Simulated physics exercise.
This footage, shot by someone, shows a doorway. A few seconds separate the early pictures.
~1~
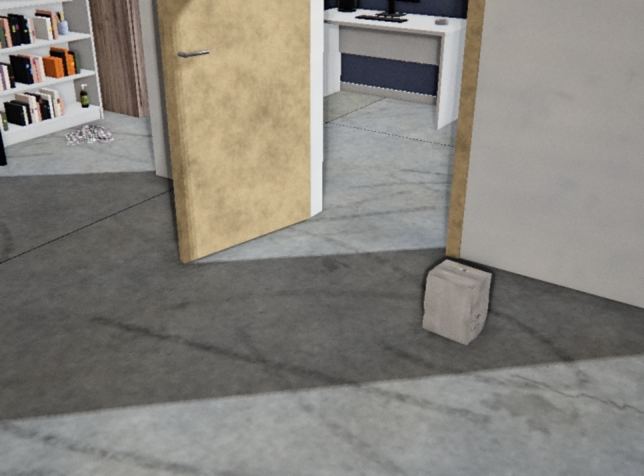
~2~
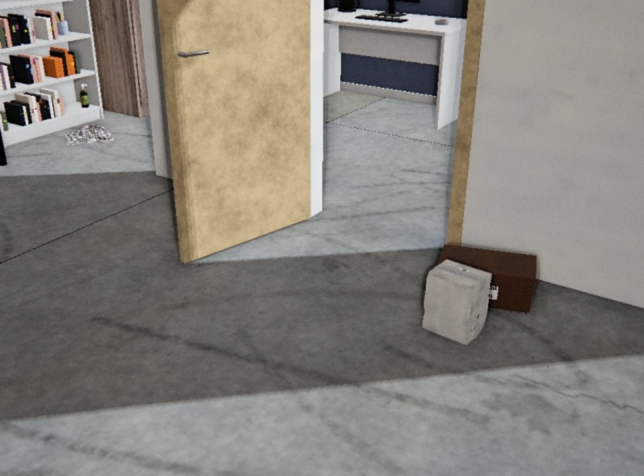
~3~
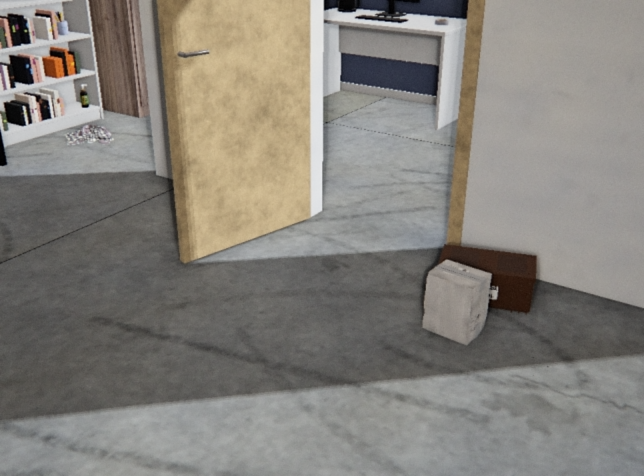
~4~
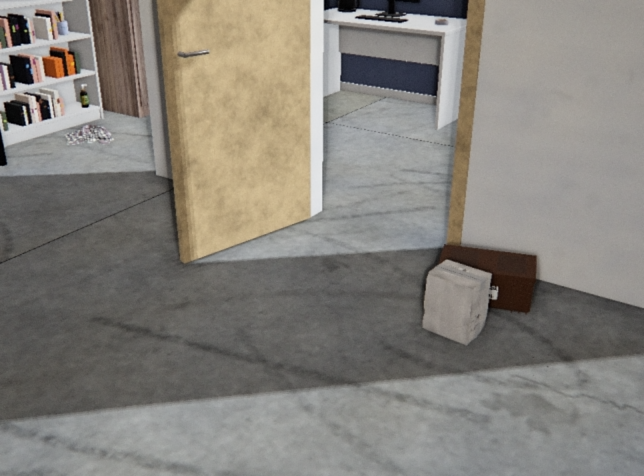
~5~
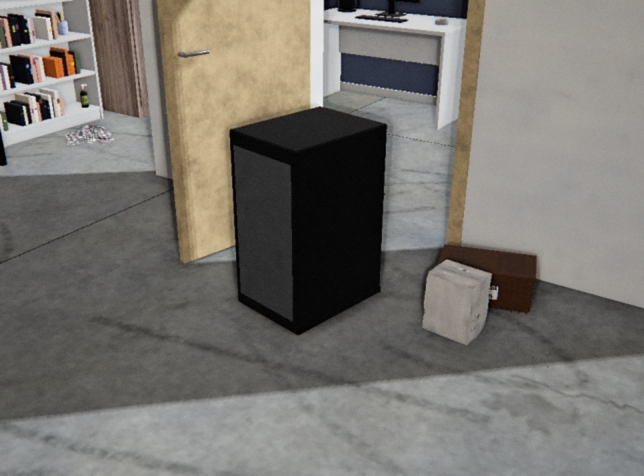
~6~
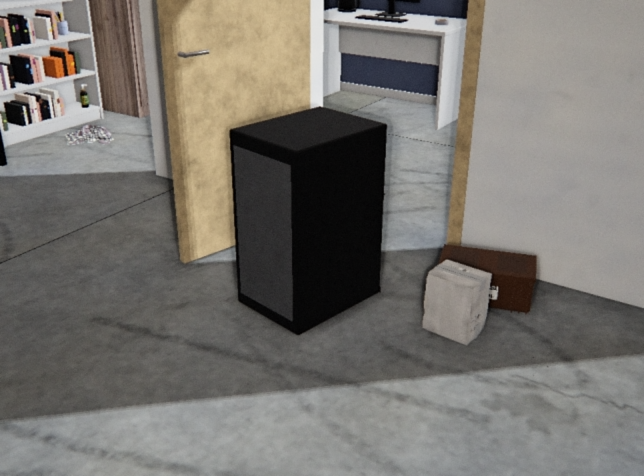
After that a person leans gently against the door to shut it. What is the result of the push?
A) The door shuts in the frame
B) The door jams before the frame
B, the door jams before the frame.
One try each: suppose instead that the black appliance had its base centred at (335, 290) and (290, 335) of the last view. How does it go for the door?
It gets caught first and ends up closed second.
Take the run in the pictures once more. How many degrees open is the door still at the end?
Around 70 degrees.
Then, 0.40 s on from there, door at 97°.
Then, 0.60 s on from there, door at 87°.
Then, 0.80 s on from there, door at 76°.
Then, 0.90 s on from there, door at 71°.
In the end, door at 71°; all 3 unmoved. At the end, from the last picture's camera, black appliance near (312, 217).
